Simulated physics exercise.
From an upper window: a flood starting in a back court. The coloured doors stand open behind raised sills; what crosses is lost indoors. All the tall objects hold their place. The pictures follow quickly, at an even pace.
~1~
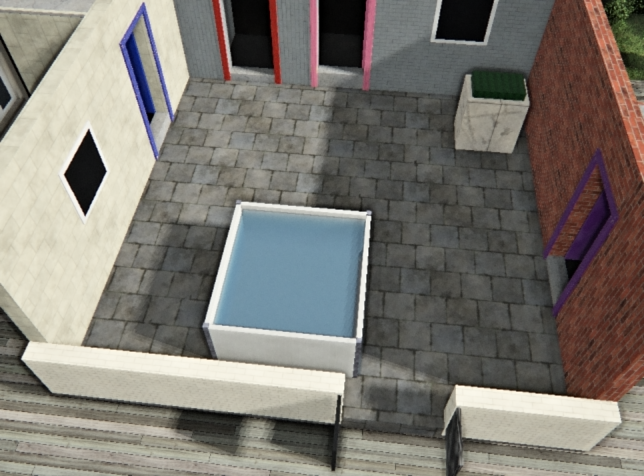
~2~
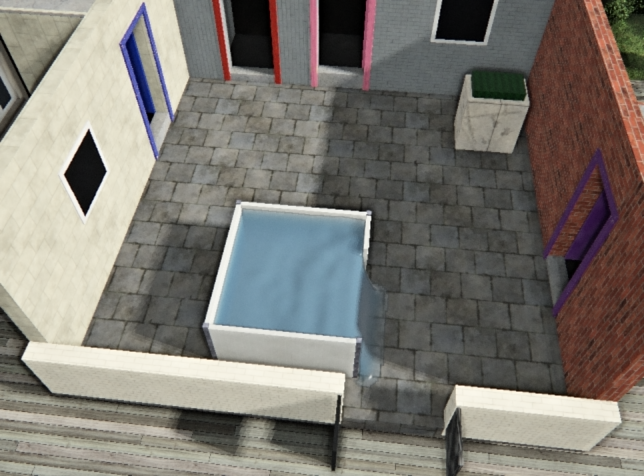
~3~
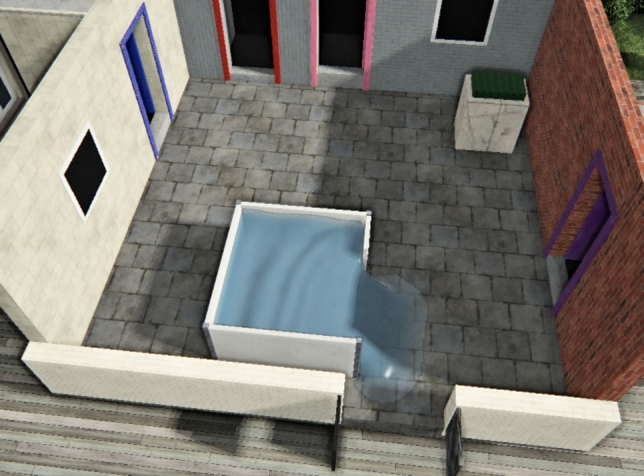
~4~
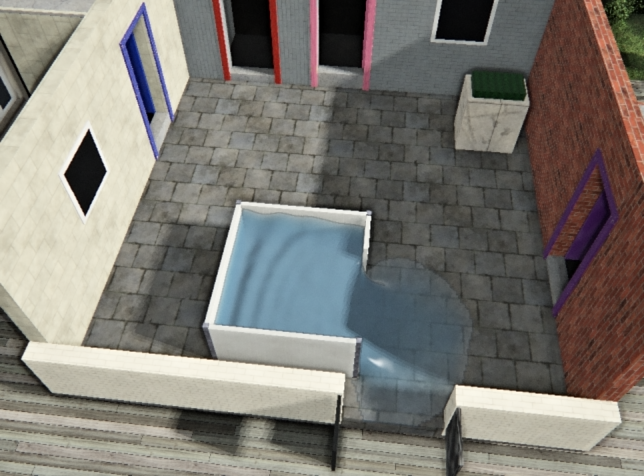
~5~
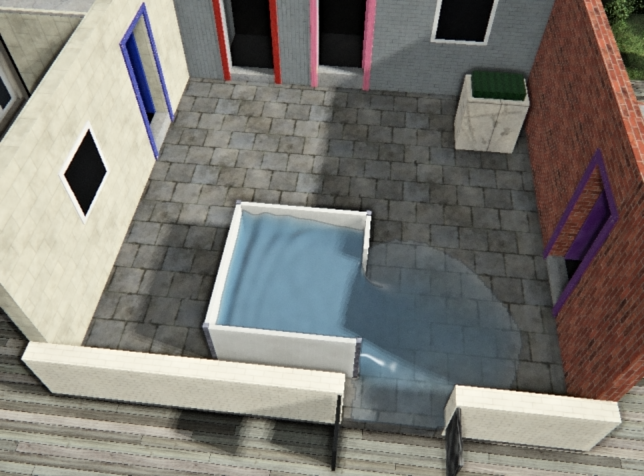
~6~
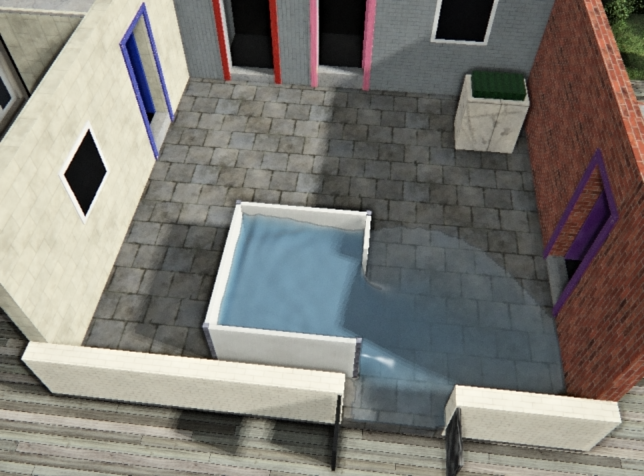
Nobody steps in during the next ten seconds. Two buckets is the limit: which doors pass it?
The blue door stays under that; the purple door takes more than that; the pink door stays under that; the red door stays under that.
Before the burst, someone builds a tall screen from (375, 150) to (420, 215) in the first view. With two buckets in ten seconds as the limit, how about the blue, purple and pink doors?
My reading: Blue door holds; purple door lets more in; pink door takes less.
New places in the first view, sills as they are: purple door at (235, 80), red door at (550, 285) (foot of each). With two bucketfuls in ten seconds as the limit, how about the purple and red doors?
One by one: The purple door is under; the red door floods.
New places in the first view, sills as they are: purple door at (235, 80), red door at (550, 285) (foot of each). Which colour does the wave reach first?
I say the one in red.
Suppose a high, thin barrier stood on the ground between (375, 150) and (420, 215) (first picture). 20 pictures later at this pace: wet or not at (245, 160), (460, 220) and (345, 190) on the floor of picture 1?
In turn: Not flooded, wet, free of water.
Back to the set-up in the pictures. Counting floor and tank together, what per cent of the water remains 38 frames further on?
About 78 per cent.
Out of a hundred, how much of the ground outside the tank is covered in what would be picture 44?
Near 70 in a hundred.
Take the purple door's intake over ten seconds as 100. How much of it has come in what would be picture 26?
Close to 90 %.
A moment on, water covers 20 % of the floor; the blue door not reached, the purple door over two buckets in, the pink door not reached, the red door not reached.
Next, water covers 25 % of the floor; the blue door not reached, the purple door far over two buckets in, the pink door not reached, the red door not reached.
Then, water covers 40 % of the floor; the blue door not reached, the purple door far over two buckets in, the pink door not reached, the red door not reached.
Later, water covers 70 % of the floor; the blue door wet at the sill, nothing in, the purple door far over two buckets in, the pink door wet at the sill, nothing in, the red door wet at the sill, nothing in.
In the end, water covers 95 % of the floor; the blue door wet at the sill, nothing in, the purple door far over two buckets in, the pink door wet at the sill, nothing in, the red door wet at the sill, nothing in.
